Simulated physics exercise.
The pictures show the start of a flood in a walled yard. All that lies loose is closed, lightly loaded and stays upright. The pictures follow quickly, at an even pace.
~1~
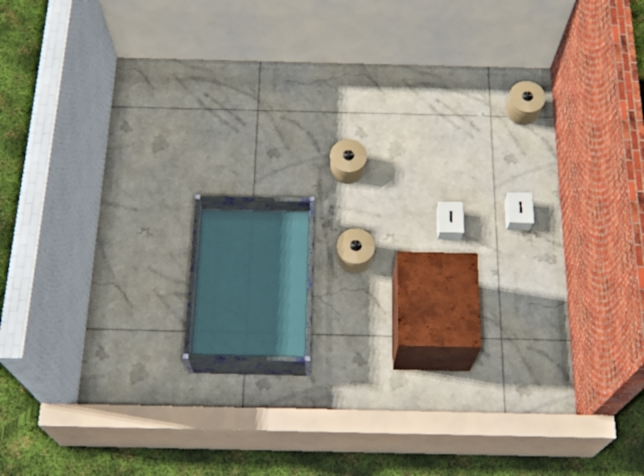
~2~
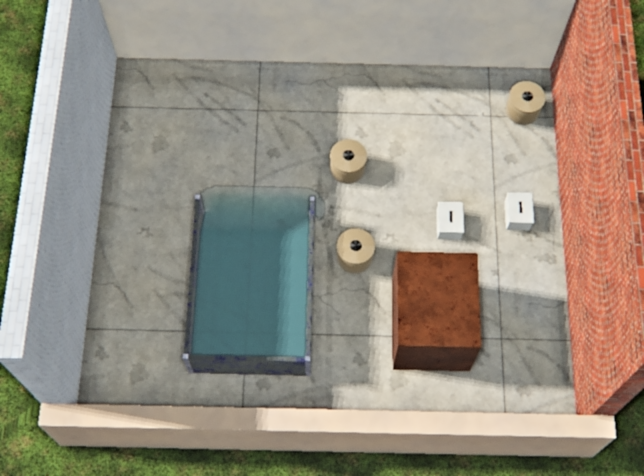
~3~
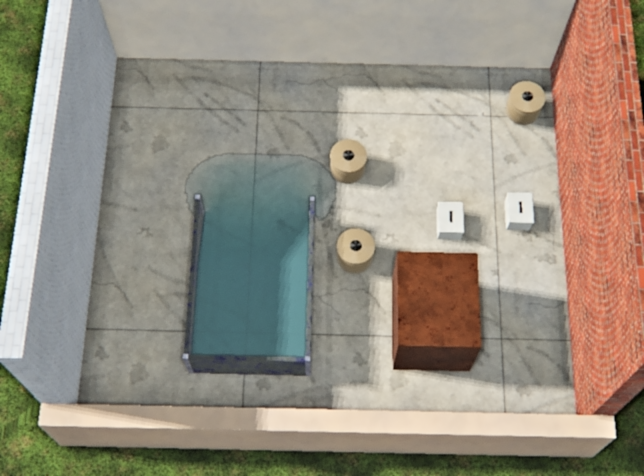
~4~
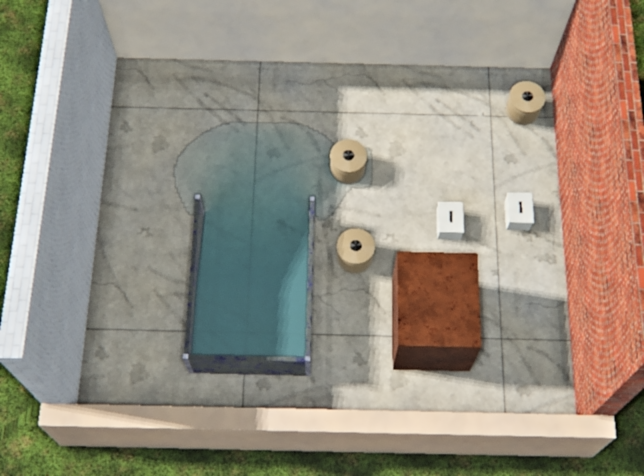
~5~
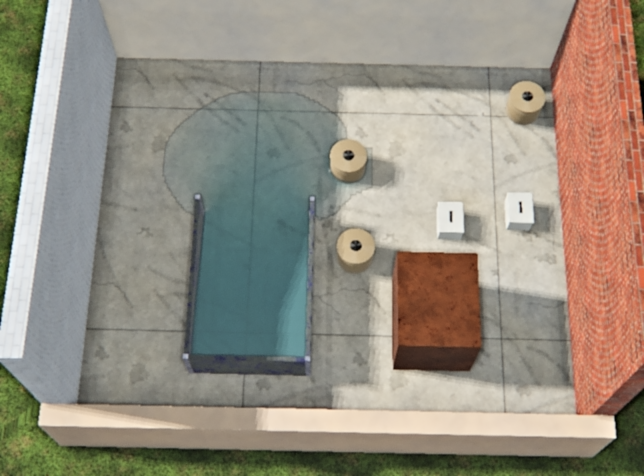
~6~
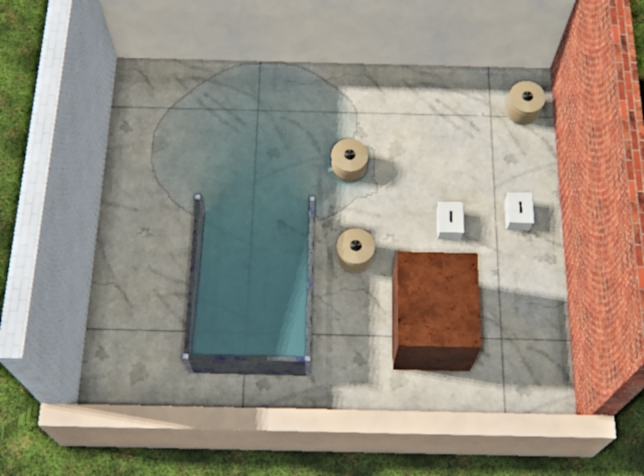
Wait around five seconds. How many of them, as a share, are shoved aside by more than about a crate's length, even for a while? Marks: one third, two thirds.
Share: One to two thirds.
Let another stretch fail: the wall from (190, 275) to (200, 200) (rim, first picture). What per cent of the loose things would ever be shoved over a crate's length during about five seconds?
Roughly 0 per cent.
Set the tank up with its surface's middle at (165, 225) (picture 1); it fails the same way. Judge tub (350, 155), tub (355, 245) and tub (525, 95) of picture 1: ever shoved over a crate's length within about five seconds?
One after the other: Yes, less than that, yes.
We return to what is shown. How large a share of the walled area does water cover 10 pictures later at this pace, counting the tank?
About 45 per cent.
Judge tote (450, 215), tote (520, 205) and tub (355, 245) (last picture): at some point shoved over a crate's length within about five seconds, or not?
One after the other: Under that, shifted that much, never so far.
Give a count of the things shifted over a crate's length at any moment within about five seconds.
It comes to 3.
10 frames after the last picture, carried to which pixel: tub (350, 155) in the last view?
Around (421, 130).
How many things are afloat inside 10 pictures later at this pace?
I count 0.
A moment on, 0 of 5 are well off their spots; 0 afloat.
Next, 1 of 5 are well off their spots; 0 afloat.
Later, 2 of 5 are well off their spots; 1 afloat.
In the end, 3 of 5 are well off their spots, and 3 have been at some point; 1 afloat.
